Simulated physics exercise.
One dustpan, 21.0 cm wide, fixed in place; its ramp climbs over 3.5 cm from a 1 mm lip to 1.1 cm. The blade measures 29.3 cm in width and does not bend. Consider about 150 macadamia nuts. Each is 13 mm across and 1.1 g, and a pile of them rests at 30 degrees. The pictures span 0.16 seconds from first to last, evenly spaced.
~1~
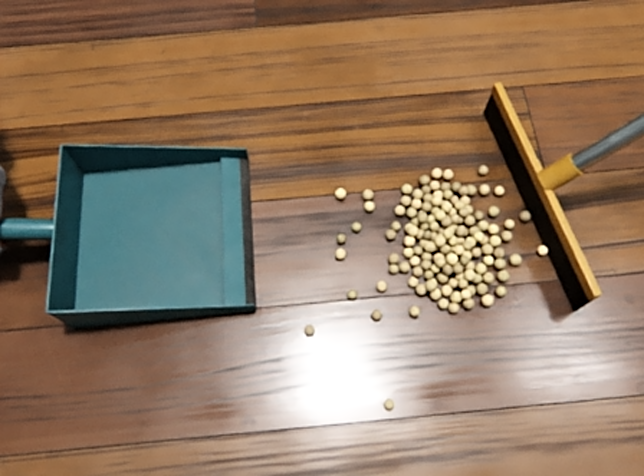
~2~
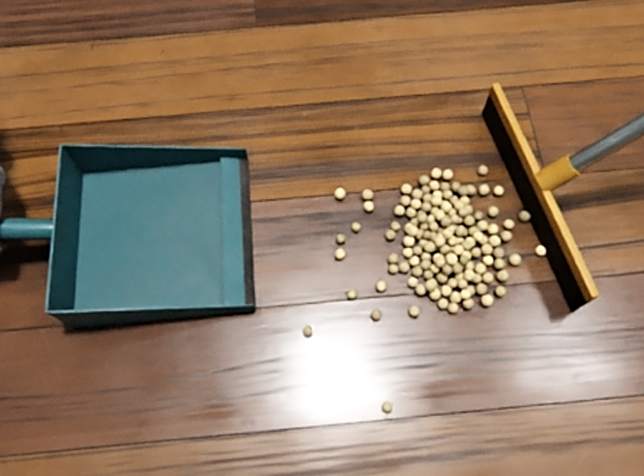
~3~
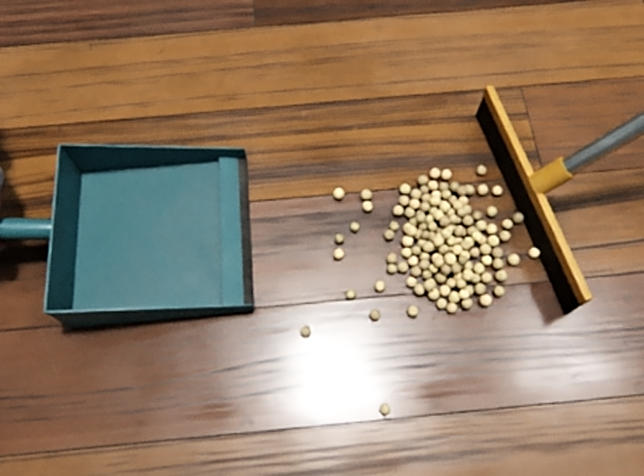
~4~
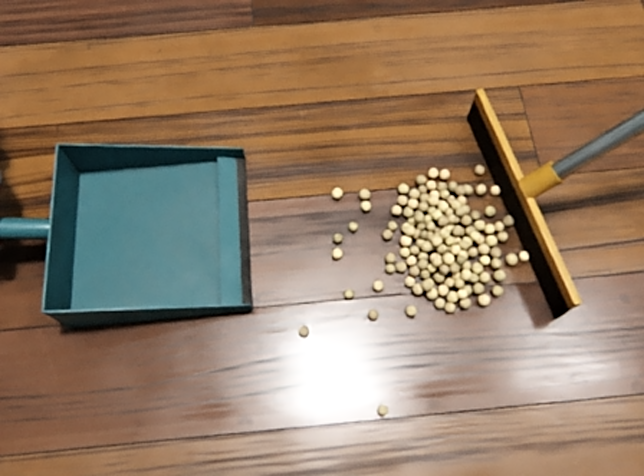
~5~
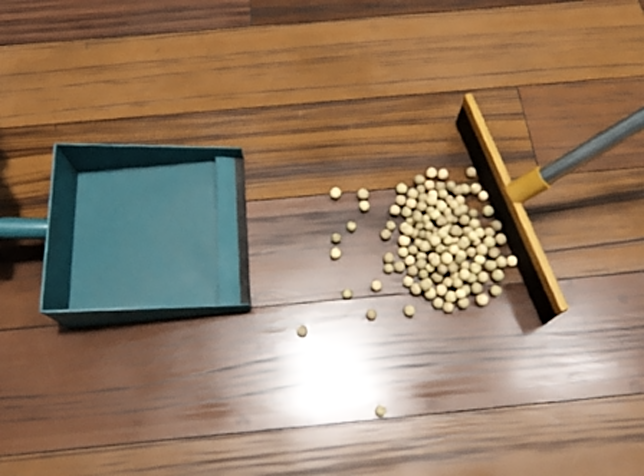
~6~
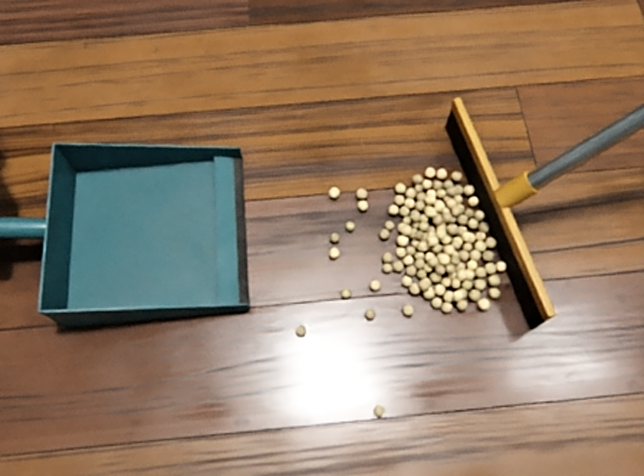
A broom with an orange-edged head slid slowly left across a wooden floor and nudged the right side of a pile of small, pale round balls, while a teal dustpan lay at the left.
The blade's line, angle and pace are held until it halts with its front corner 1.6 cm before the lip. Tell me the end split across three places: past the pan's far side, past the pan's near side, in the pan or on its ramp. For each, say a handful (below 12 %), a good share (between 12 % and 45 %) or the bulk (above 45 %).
Split: Past the pan's far side a handful, past the pan's near side the bulk, in the pan or on its ramp a good share.
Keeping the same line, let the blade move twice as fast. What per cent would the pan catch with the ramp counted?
Then about 25 per cent.
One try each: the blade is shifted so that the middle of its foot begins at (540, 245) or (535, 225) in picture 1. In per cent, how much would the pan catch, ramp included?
About 15 and 20 per cent.
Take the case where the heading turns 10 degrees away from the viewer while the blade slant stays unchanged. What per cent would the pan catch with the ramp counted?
Then about 30 per cent.
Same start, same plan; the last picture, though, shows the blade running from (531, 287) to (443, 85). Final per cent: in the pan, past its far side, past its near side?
Pan 15, far 5, near 30.
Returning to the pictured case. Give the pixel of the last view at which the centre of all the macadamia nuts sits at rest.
My guess is close to (243, 327).
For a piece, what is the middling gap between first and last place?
28 cm or thereabouts.
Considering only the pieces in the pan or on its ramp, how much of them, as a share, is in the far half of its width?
I'd say near 30 per cent.
Then, 0.31 s after the last picture, middle of the blade 18 cm from the lip; 0 % over the lip, far side 0 %, near side 35 %.
Then, 0.51 s after the last picture, middle of the blade 9 cm from the lip; 0 % over the lip, far side 0 %, near side 45 %.
Then, 0.83 s after the last picture, middle of the blade 4 cm from the lip; 25 % over the lip, far side 0 %, near side 50 %.
In the end, far side 0 %, near side 50 %, pan 25 %, in front of the lip or behind the blade 25 %.
